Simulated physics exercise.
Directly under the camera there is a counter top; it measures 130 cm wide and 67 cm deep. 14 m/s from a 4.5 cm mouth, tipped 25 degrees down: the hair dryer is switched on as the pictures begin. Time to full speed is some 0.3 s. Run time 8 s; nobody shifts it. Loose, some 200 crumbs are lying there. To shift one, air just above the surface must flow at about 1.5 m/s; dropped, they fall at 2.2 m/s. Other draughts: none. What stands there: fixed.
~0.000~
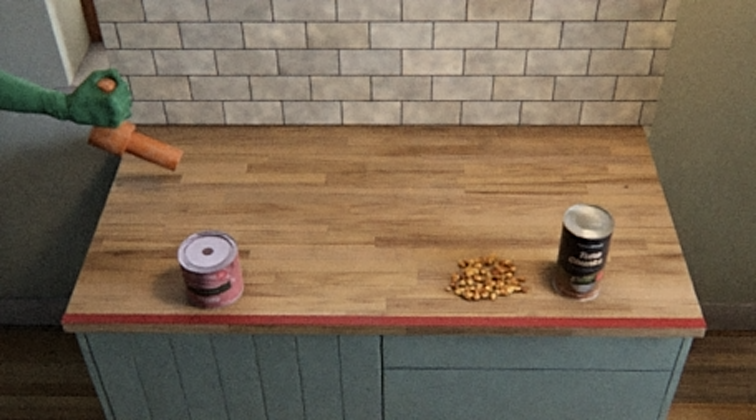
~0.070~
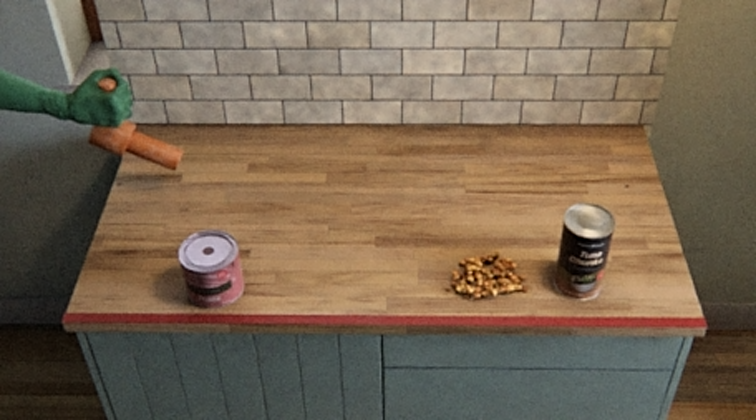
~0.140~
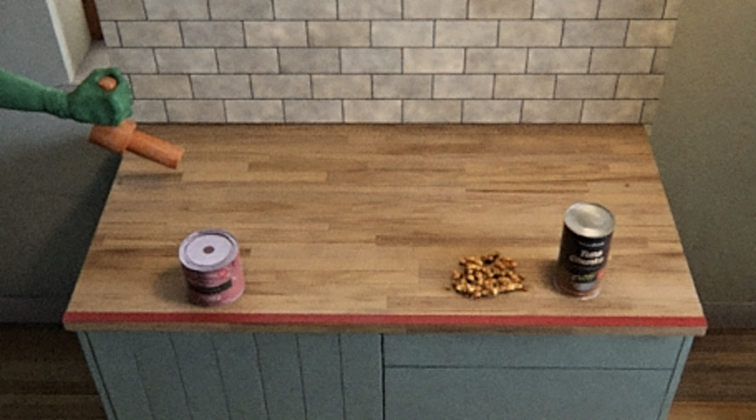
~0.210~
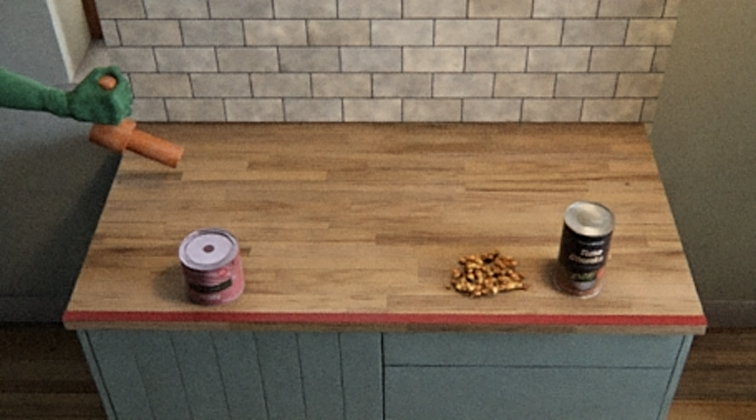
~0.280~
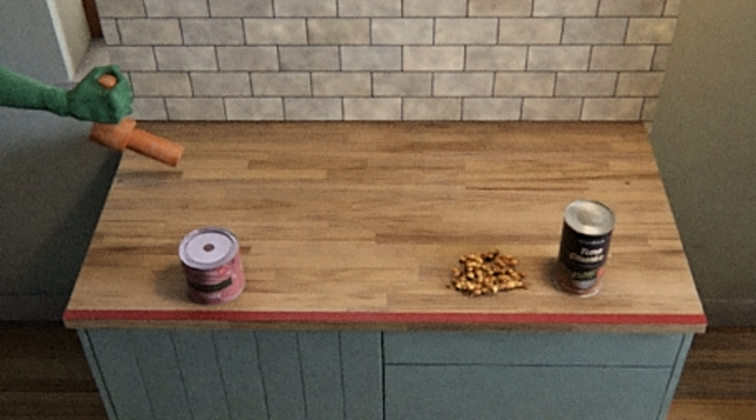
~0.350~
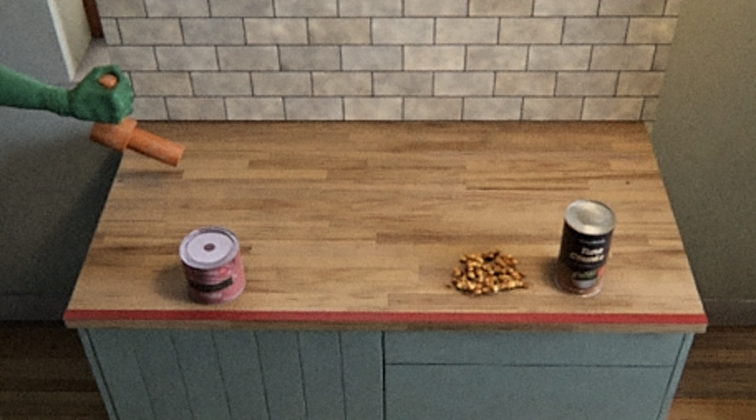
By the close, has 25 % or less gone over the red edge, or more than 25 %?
More than a quarter goes over that edge.
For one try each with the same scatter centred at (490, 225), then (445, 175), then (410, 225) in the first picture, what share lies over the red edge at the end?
0, 0 and 0 in a hundred, respectively.
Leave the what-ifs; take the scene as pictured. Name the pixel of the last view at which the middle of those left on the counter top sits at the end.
Centre point: About (562, 270).
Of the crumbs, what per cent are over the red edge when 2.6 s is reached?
Roughly 60 in a hundred by then.
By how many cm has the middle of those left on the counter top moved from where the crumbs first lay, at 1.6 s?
Around 15 cm from the start.
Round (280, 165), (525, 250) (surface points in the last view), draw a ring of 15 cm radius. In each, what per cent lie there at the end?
Roughly 0 % and 20 %, in that order.
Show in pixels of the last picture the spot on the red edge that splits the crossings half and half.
Median crossing point, approx. (570, 323).
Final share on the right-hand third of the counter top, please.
Roughly 20 %.
After 1.6 s, 65 % are over the red edge; the middle of those still in play is near (560, 267); 78 % have settled or left.
After 2.6 s, 65 % are over the red edge; the middle of those still in play is near (561, 266); 85 % have settled or left.
After 4.4 s, 65 % are over the red edge; the middle of those still in play is near (562, 270); 90 % have settled or left.
After 8.0 s, at the end, 65 % are over the red edge; the middle of those still in play is near (562, 270).
